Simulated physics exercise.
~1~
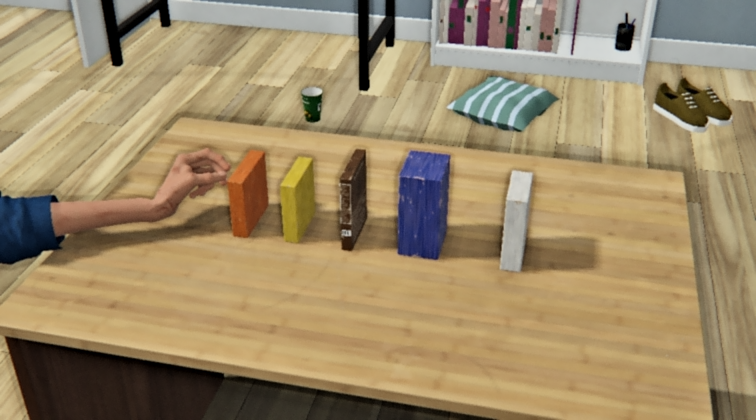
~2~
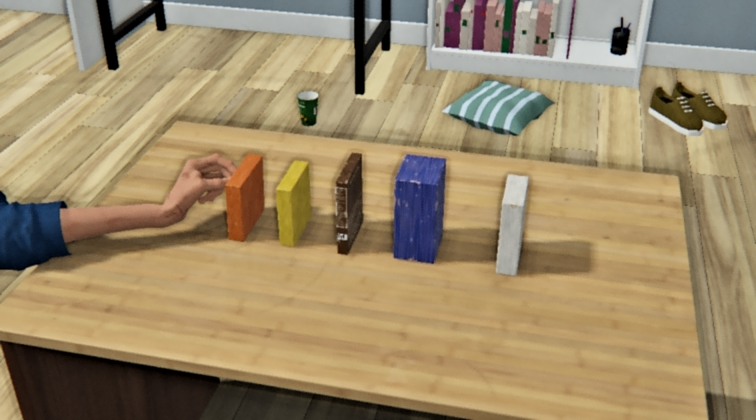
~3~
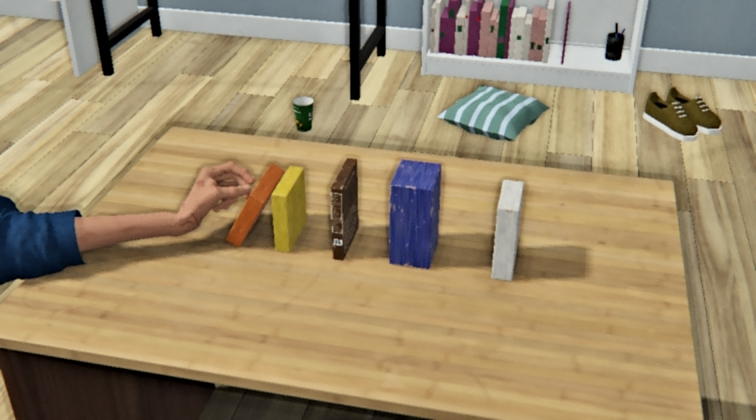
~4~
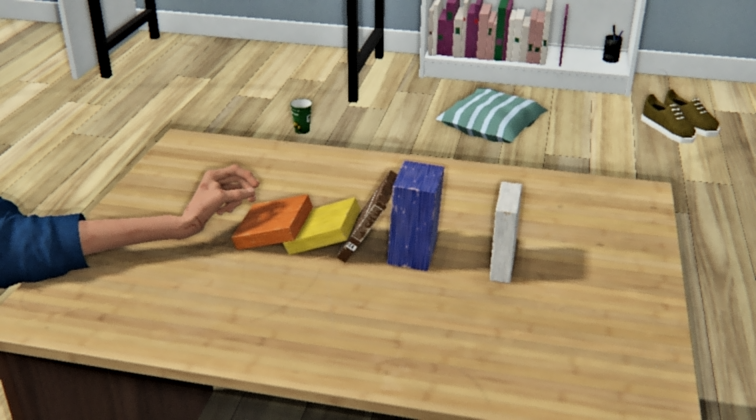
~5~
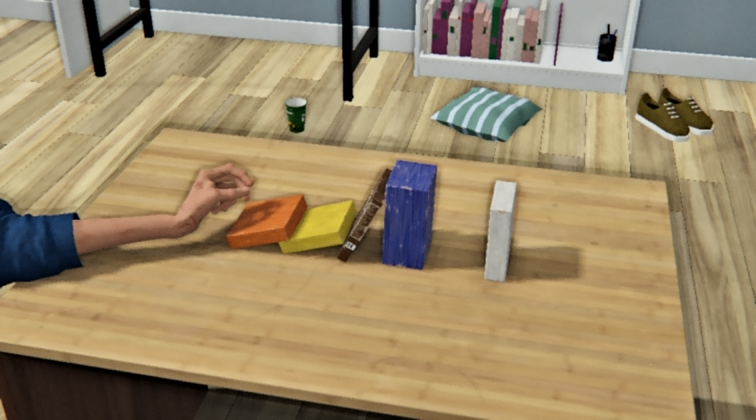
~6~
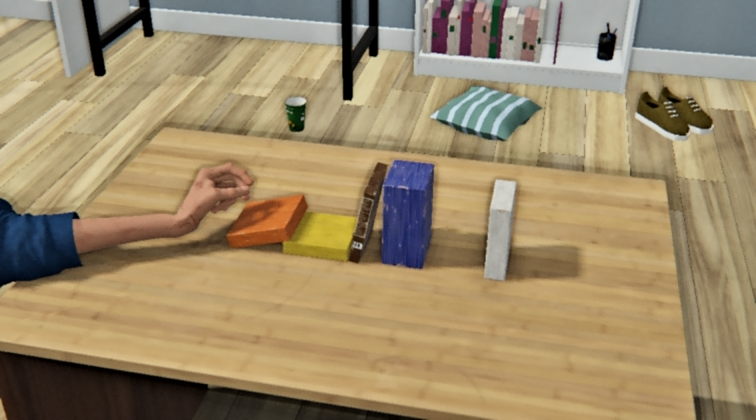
The clip opens on a wooden table where an orange block, a yellow board, a brown packet, a thick blue block and a white board stand upright in a row, with a hand at the orange one. The hand nudges the orange block near its top until it tips right toward the yellow board. Both topple, and the brown packet leans over against the blue block. The yellow board then settles flat beside the packet's base as the hand hovers. At the end the orange block rests tilted on the yellow board's edge, the packet still leans, and the blue block and white board remain standing.
